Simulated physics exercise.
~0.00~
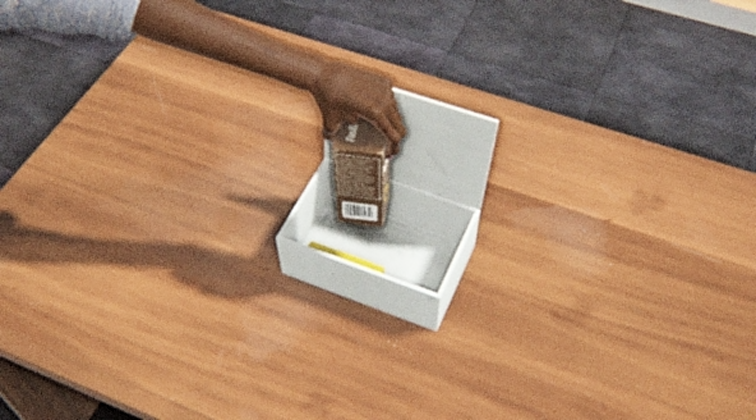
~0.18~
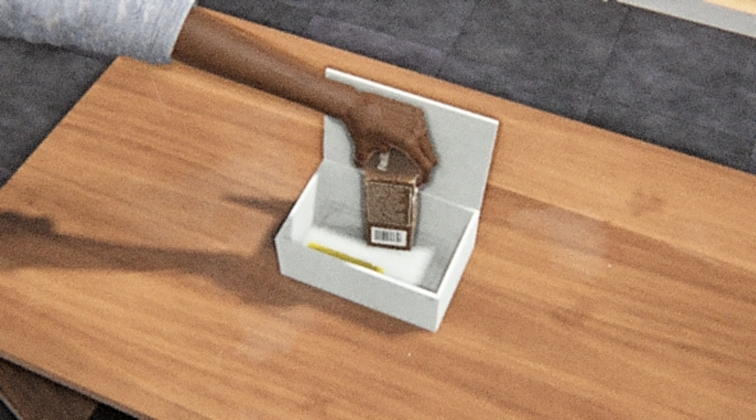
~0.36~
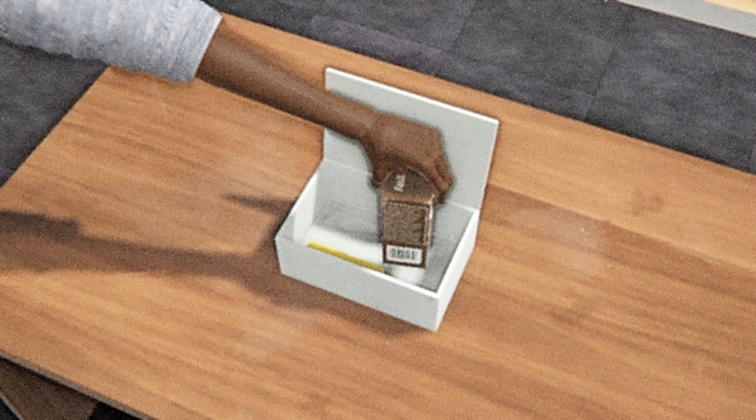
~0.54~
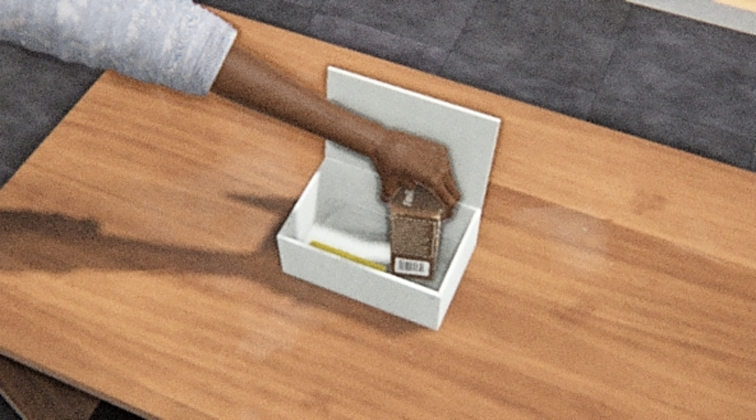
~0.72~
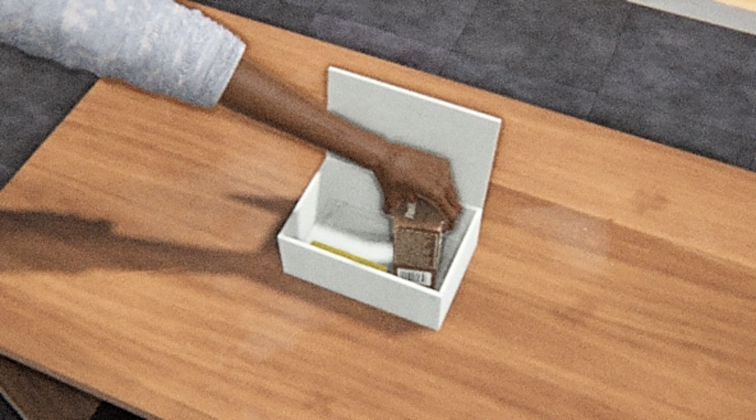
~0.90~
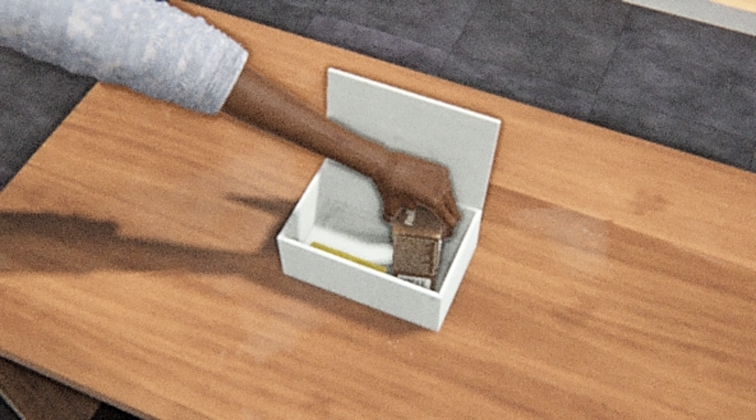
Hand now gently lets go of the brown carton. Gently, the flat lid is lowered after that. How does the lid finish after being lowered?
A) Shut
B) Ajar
Ajar.
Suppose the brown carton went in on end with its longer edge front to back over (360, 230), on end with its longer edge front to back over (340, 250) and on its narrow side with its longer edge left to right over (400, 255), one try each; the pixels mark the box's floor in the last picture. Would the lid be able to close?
In the first case it will not close; in the second case it is held up; in the third case it closes.
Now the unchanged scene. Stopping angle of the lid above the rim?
Near 50° up from the rim.
By 1.90 s, lid starting down.
By 2.20 s, lid 78° above the rim.
By 2.40 s, lid 65° above the rim.
By 2.50 s, lid 57° above the rim.
When it is over (3.0 s), lid 52° above the rim; both as before. End places, in pixels of the last picture, brown carton near (417, 249).
